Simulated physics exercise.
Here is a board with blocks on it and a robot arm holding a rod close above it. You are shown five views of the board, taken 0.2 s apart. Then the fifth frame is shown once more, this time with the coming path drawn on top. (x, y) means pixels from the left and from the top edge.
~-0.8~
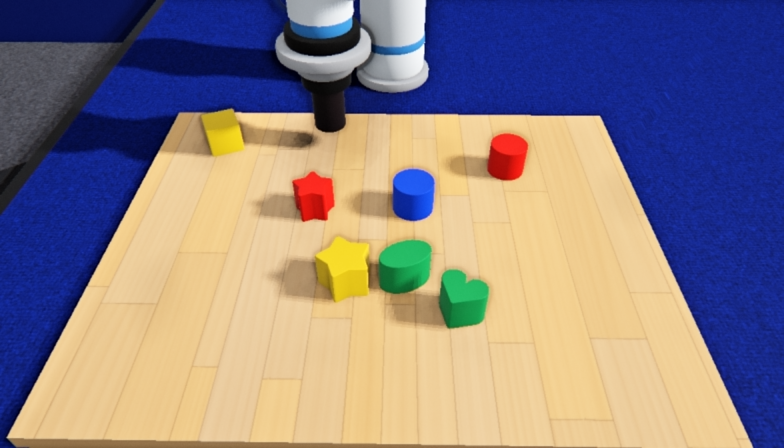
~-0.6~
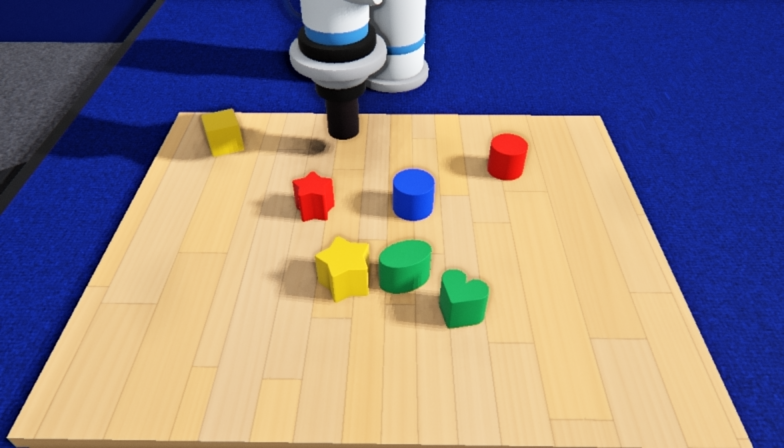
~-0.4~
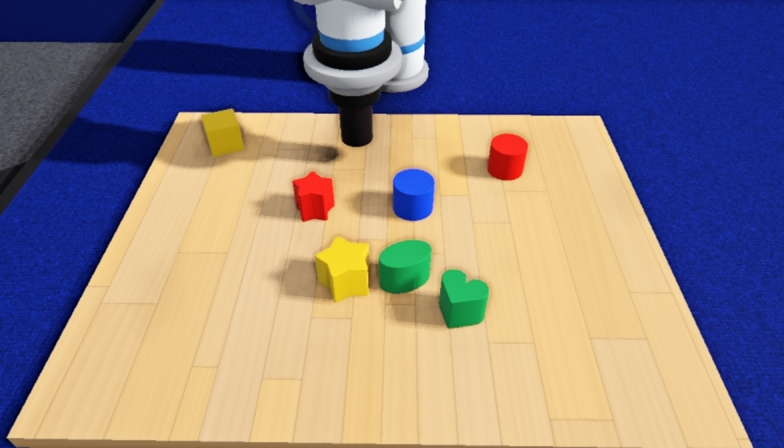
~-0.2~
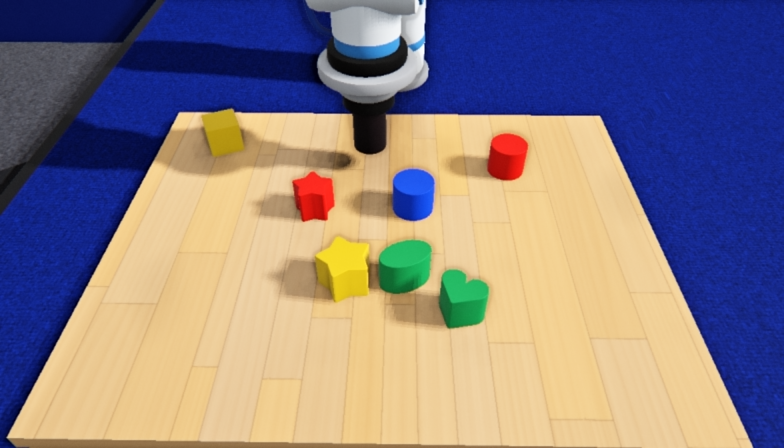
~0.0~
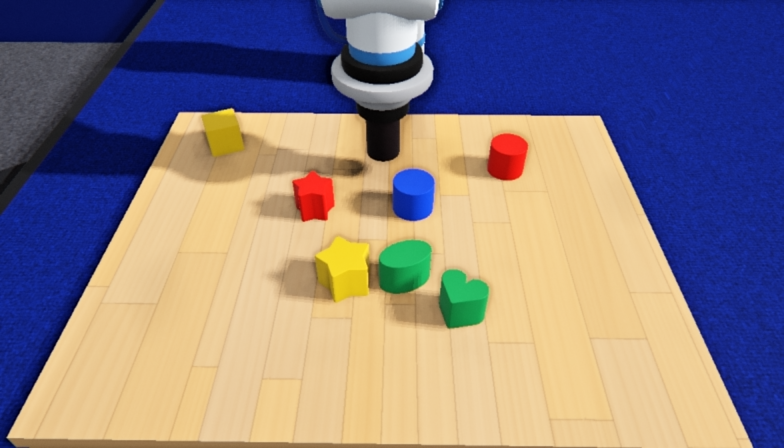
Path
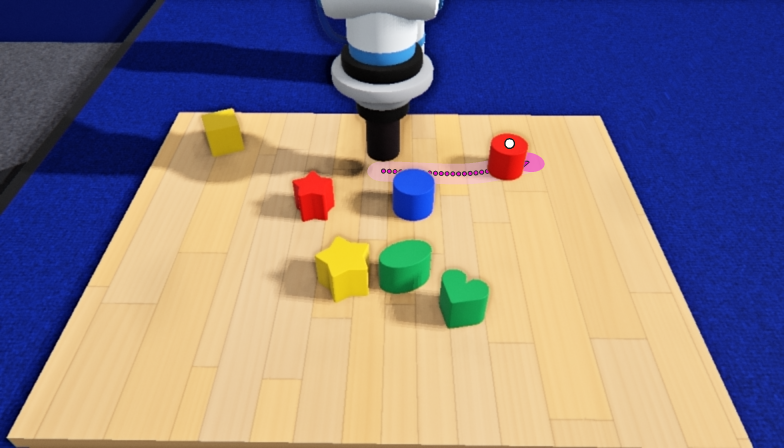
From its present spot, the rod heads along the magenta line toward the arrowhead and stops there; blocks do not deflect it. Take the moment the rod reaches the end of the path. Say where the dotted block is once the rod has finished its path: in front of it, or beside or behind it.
Held in front.
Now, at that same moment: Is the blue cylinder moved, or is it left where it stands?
The blue cylinder keeps its place.
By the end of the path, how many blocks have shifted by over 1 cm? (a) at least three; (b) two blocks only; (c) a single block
Option c.
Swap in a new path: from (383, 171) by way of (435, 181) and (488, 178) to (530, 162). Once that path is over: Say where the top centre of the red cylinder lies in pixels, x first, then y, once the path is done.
I predict (558, 124).
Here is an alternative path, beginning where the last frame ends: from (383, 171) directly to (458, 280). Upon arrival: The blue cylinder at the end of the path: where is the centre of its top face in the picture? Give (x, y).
For the centre of its top, I'd go with (507, 256).
Drawn move, from (383, 171) over (459, 174) to (528, 162); the dot is on the red cylinder.
On the path given first. One third of the way, rod at (436, 154); nothing pushed yet.
Two thirds of the way, rod at (487, 153); red cylinder at (522, 142).
At the end, rod at (532, 143); blue cylinder still; red cylinder at (569, 136).
